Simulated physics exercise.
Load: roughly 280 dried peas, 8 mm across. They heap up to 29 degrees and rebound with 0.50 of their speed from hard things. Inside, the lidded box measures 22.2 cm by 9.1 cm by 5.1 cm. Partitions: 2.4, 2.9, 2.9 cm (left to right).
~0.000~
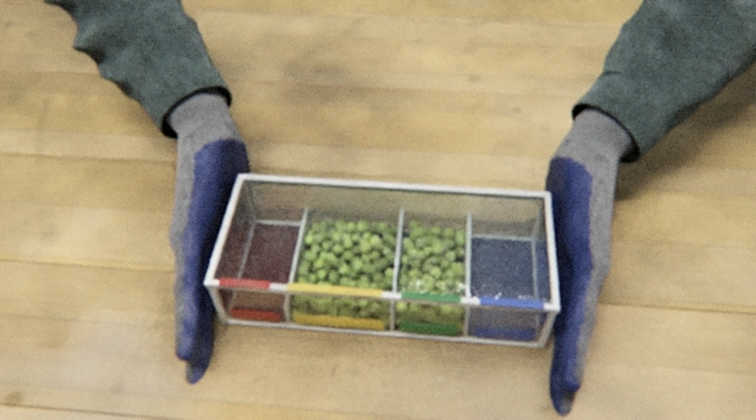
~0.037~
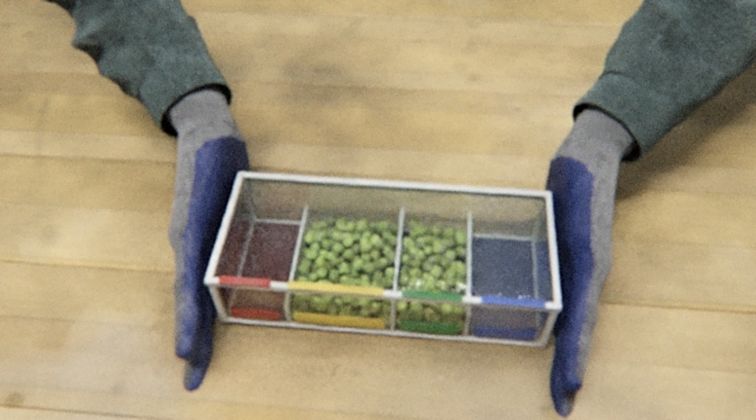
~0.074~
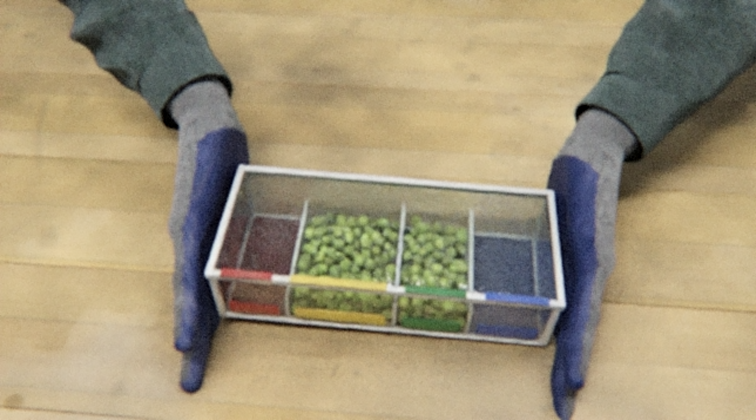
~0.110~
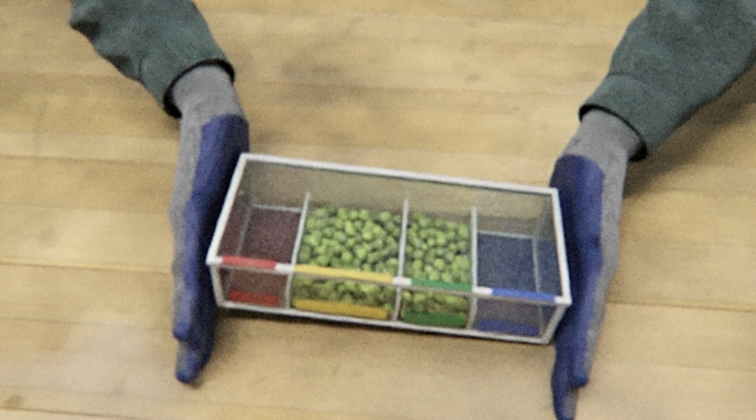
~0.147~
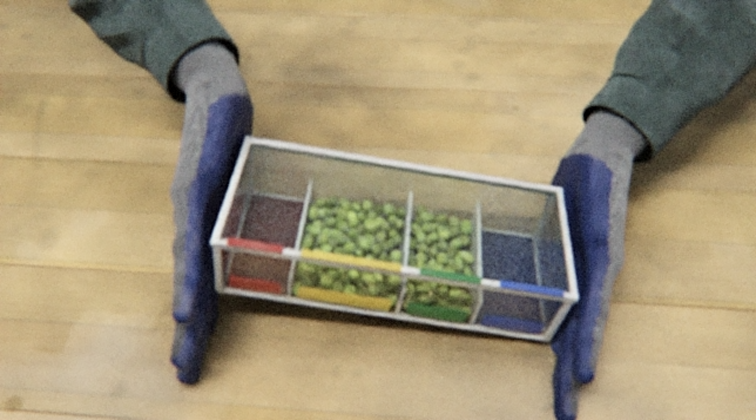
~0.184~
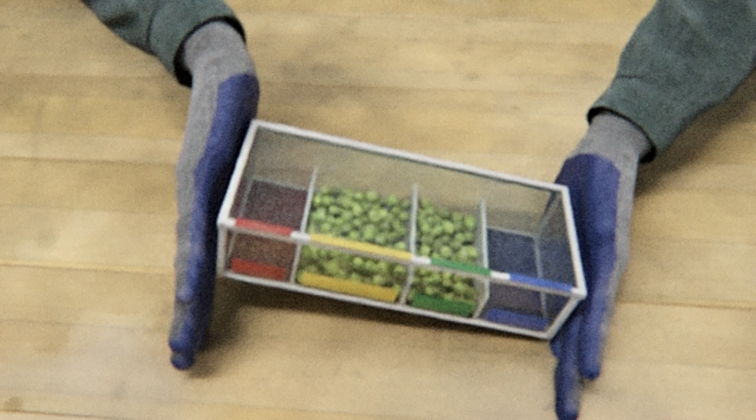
Gloved hands holding a clear divided box of green peas between their palms, raising its left end so it slants down rightward.
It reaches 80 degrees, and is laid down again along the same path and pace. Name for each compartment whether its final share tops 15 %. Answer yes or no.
Red no, blue yes, green yes, yellow yes.
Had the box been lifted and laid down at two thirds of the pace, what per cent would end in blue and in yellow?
Blue 30; yellow 35.
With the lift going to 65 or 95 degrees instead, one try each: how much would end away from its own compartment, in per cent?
About 15 and 65 per cent.
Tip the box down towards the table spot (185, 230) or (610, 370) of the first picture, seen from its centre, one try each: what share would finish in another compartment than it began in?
Some 45 and 35 per cent.
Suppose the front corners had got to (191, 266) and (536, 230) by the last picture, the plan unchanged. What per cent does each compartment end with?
Red 40, blue 0, green 20, yellow 40.
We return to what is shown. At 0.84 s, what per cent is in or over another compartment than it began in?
Roughly 10 per cent.
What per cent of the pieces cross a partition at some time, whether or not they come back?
About 40 per cent.
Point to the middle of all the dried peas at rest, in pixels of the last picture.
At about (449, 254).
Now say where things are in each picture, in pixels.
The first picture shows box tilt 0 degrees, front corners at (213, 281) and (553, 306); green 40 %, yellow 60 %.
The second picture shows box tilt 1 degrees, front corners at (213, 279) and (554, 305).
The third picture shows box tilt 3 degrees, front corners at (213, 272) and (558, 303).
The fourth picture shows box tilt 6 degrees, front corners at (215, 259) and (563, 299), lowest corner right back.
The fifth picture shows box tilt 10 degrees, front corners at (219, 241) and (570, 295), lowest corner right back.
The sixth picture shows box tilt 14 degrees, front corners at (226, 221) and (578, 291), lowest corner right back; green 40 %, yellow 60 %. Its pace works out near 115 degrees a second.
Then, at 0.84 s, tilt 80 degrees; blue 5 %, green 45 %, yellow 55 %.
After 1.28 s, tilt 35 degrees; blue 35 %, green 35 %, yellow 30 %.
After 1.79 s, tilt 0 degrees; blue 35 %, green 35 %, yellow 30 %.
In the end, at 2.5 s, red 0 %, blue 35 %, green 35 %, yellow 30 %.
